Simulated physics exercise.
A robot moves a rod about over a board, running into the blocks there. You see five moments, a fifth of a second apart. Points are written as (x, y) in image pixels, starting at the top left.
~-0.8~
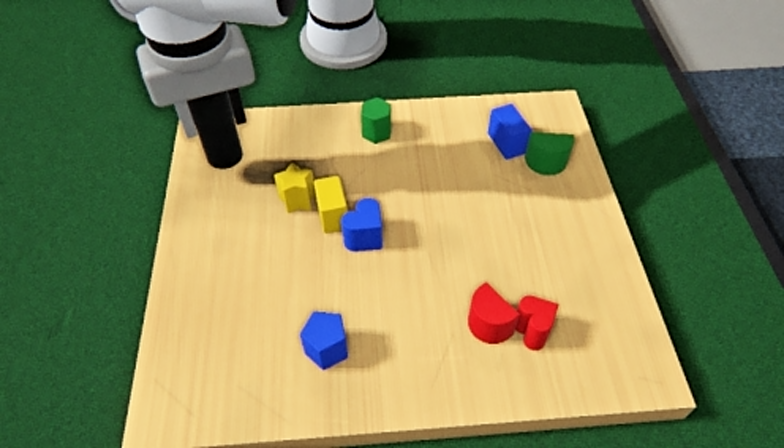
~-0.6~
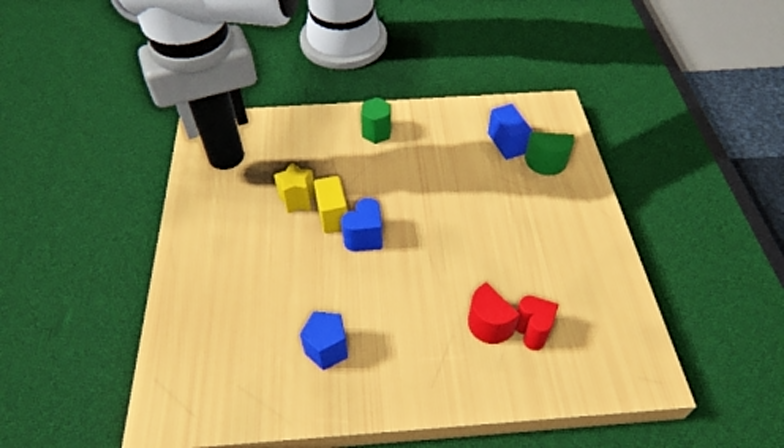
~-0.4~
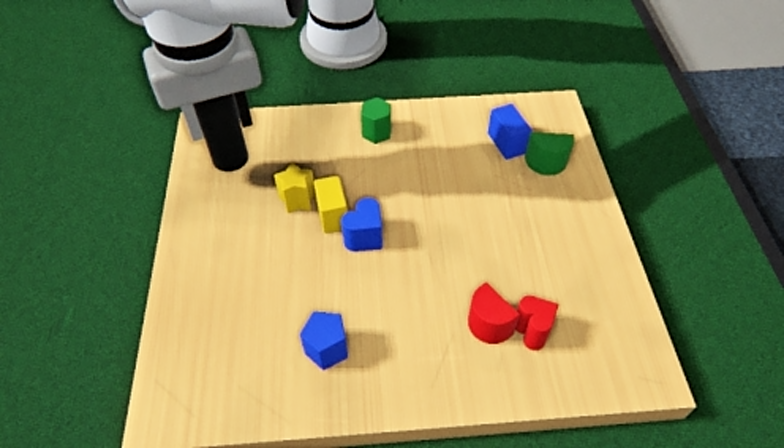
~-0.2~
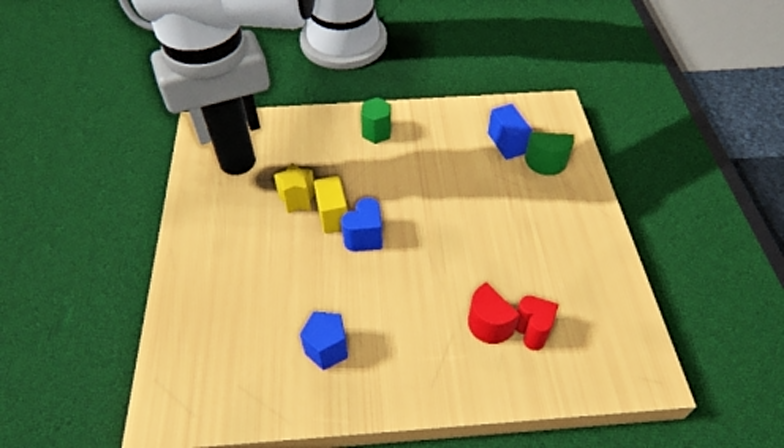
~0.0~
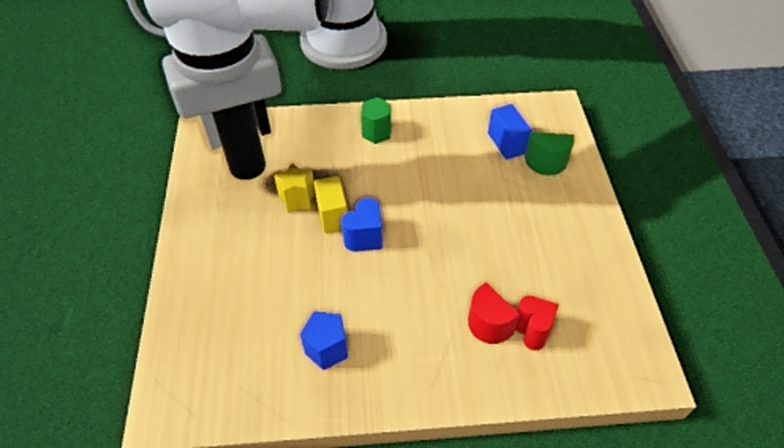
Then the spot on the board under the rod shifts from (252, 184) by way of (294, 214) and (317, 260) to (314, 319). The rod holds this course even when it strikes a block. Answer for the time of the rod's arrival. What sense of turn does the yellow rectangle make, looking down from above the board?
The sense of turning is clockwise.
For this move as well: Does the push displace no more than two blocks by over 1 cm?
No
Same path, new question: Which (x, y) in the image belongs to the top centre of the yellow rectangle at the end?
The middle of its top is at (367, 189).
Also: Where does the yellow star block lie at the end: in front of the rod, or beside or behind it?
Prediction: Slipped aside.
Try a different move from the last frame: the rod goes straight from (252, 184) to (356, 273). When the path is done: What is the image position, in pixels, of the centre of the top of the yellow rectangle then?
The answer is (365, 187).
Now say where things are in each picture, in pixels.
In the first picture, lower end of the rod (225, 156), tops of blocks, yellow star block (294, 176), blue pentagon (324, 329), yellow rectangle (330, 193), blue heart (364, 215).
In the second picture, rod (227, 157), blocks as before.
In the third picture, rod (231, 159), blocks as before.
In the fourth picture, rod (238, 162), blocks as before.
In the fifth picture, rod (248, 167), yellow star block (294, 176), blue pentagon (324, 329), yellow rectangle (330, 193), blue heart (364, 215).
What follows on the original path. One third of the way, rod (292, 198); yellow star block (323, 189), turned 50° anticlockwise; yellow rectangle (356, 192), turned 30° clockwise; blue heart (370, 216).
Two thirds of the way, rod (314, 246); yellow star block (333, 198), turned 90° anticlockwise; yellow rectangle (367, 189), turned 20° clockwise; blue heart (377, 215), turned 35° clockwise.
At the end, rod (311, 304); yellow star block (333, 198), turned 90° anticlockwise; blue pentagon (324, 334); yellow rectangle (367, 189), turned 20° clockwise; blue heart (377, 215), turned 35° clockwise.
